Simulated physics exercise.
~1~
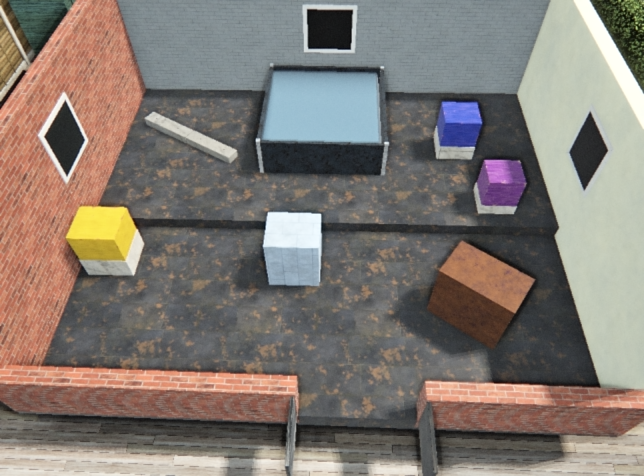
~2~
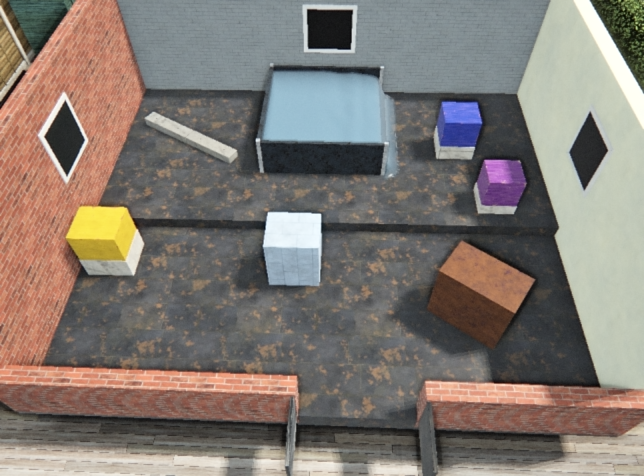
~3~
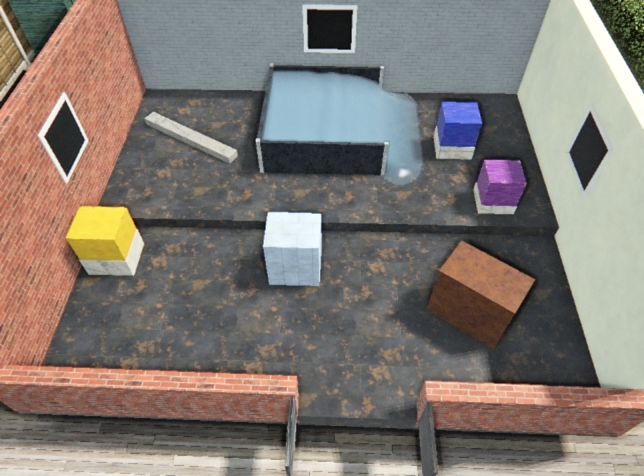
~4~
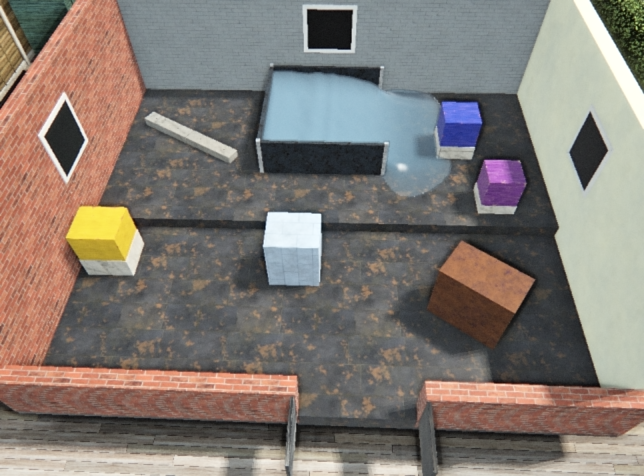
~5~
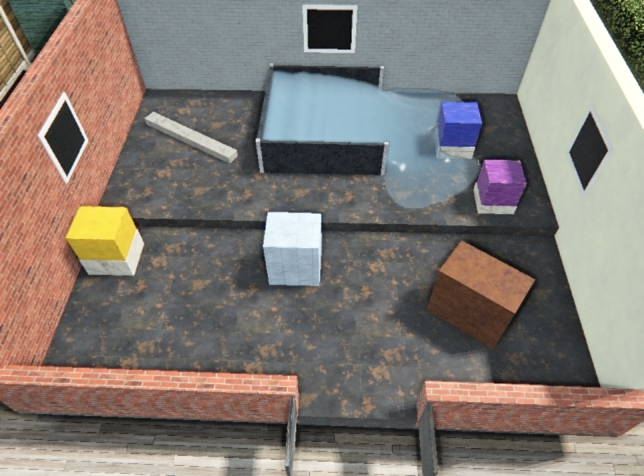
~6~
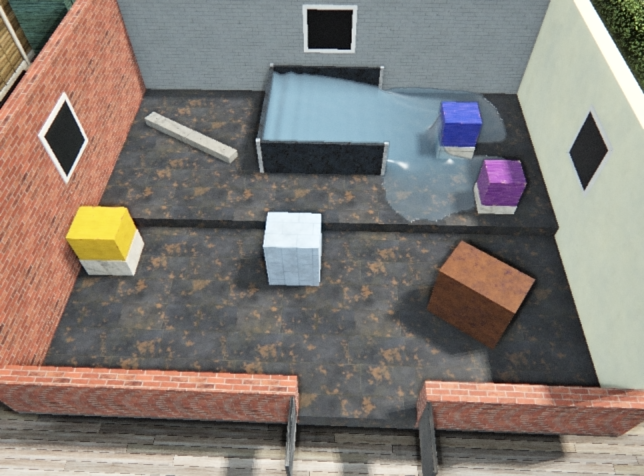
At the start, a water-filled tank stands still by the back wall of a two-level walled yard, with coloured blocks around it. Water then pours from its right side, spreading across the upper level around the blue block and reaching the purple block, while the blocks stay put.
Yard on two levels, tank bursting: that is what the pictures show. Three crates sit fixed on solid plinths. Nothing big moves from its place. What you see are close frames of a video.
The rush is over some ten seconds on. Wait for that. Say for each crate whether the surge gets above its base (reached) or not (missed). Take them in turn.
One by one: I expect the yellow crate to stay untouched, I expect the blue crate to be touched by the water, I expect the purple crate to be touched by the water.
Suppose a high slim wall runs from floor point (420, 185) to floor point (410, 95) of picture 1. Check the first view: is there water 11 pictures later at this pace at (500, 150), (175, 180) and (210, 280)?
One by one: Spared, spared, spared.
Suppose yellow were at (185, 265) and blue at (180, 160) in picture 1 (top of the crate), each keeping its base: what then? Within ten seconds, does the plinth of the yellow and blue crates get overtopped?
The yellow crate stays untouched, the blue crate stays untouched.
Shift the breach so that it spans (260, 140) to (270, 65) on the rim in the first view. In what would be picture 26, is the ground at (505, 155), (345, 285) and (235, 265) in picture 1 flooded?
In order: Spared, spared, swamped.
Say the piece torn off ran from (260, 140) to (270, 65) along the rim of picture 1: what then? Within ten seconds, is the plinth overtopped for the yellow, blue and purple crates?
The yellow crate is reached; the blue crate is not reached; the purple crate is not reached.
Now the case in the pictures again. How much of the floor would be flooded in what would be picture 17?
That works out to some 30 in a hundred.
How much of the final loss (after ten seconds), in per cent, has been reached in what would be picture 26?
I'd put it at 0 per cent.
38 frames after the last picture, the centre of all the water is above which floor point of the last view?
Close to pixel (394, 206).
A moment on, water covers 20 % of the floor; the yellow crate not reached, the blue crate water round its plinth, the purple crate water round its plinth.
Next, water covers 30 % of the floor; the yellow crate not reached, the blue crate water round its plinth, the purple crate water round its plinth.
Then, water covers 40 % of the floor; the yellow crate not reached, the blue crate water round its plinth, the purple crate water round its plinth.
Later, water covers 65 % of the floor; the yellow crate not reached, the blue crate water round its plinth, the purple crate water round its plinth.
In the end, water covers 75 % of the floor; the yellow crate stayed above the water, the blue crate was topped, the purple crate was topped.
